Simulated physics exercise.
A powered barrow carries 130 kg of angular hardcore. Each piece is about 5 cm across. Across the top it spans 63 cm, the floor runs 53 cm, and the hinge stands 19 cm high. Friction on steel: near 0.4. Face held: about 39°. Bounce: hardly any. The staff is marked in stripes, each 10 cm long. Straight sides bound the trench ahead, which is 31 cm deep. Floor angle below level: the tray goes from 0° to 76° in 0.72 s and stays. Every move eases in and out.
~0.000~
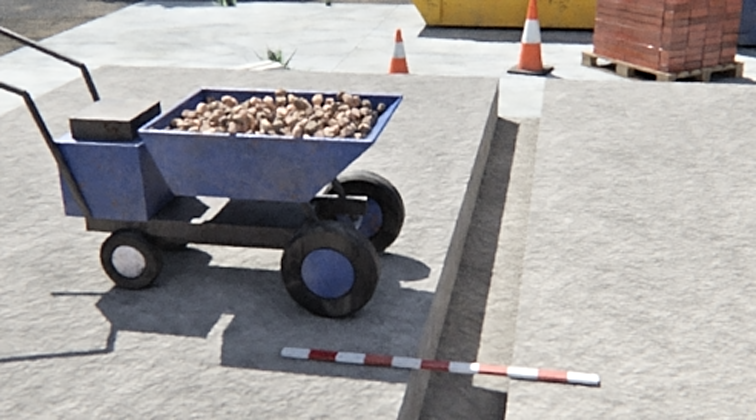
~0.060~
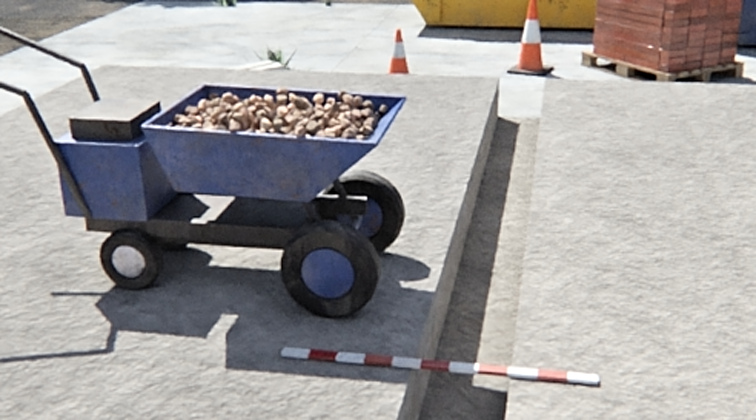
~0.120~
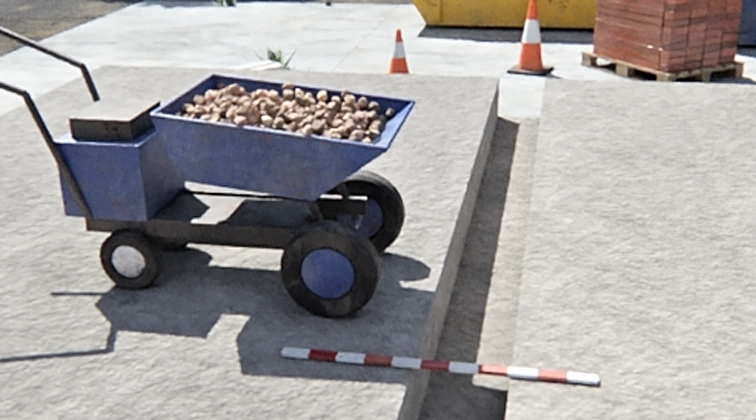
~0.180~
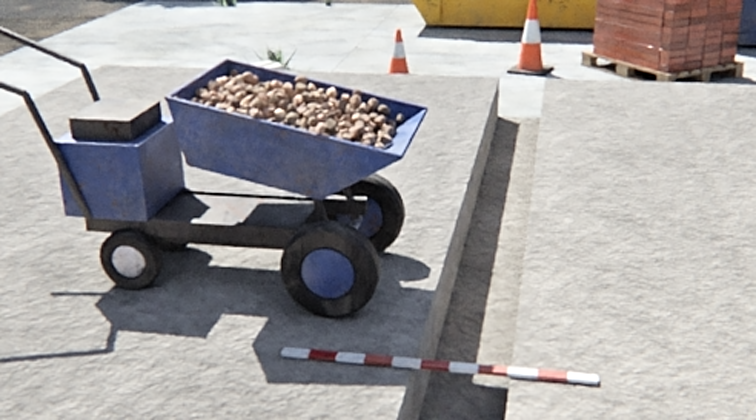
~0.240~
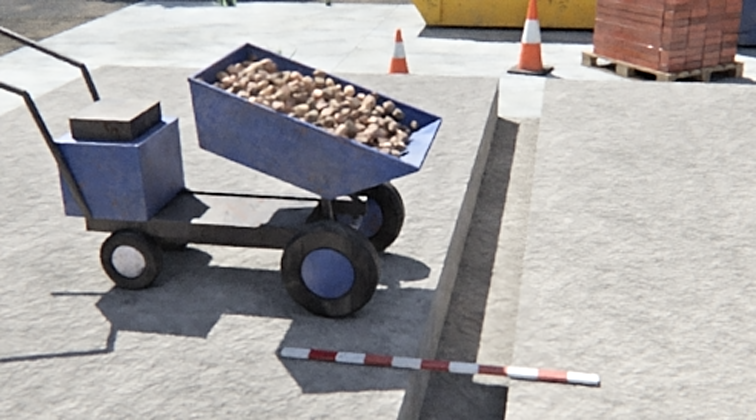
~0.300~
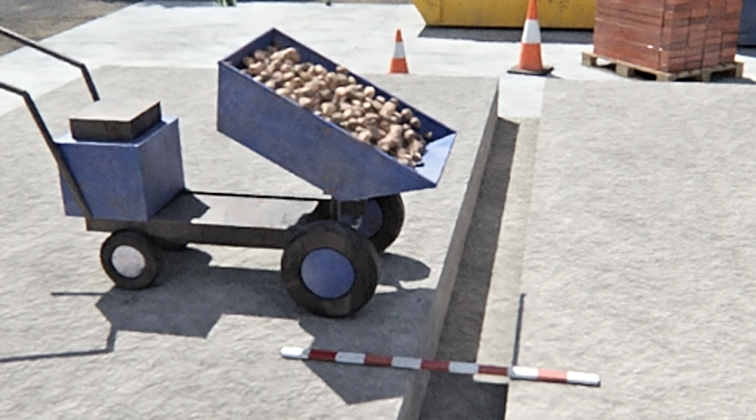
The clip shows a blue powered barrow loaded with brownish stones standing beside a trench, a red-and-white striped pole on the ground nearby; its tray tilts steadily toward the right, the rear rising while the stones shift inside.
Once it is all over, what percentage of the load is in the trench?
Roughly 39 percent of the load is in the trench.
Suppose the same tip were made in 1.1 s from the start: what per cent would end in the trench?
Trench share: Approx. 50%.
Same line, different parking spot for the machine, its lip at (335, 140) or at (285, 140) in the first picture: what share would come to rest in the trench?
I'd say some 75 per cent and some 90 per cent.
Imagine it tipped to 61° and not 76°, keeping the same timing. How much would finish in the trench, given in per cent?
Trench share: Approx. 40%.
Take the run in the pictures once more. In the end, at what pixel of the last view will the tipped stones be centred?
(552, 292).
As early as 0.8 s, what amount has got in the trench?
Around 15 per cent of it.
After 0.5 s the floor is at 64°; 100 % in the tray; the foremost stones are at (478, 228).
After 0.8 s the floor is at 76°; 47 % in the tray, 17 % in the trench, 36 % past the trench; the foremost stones are at (602, 293).
After 1.2 s the floor is at 76°; 2 % in the tray, 36 % in the trench, 63 % past the trench; the foremost stones are past the picture's edge.
After 3.1 s the floor is at 76°; 0 % in the tray, 39 % in the trench, 61 % past the trench; the foremost stones are past the picture's edge.
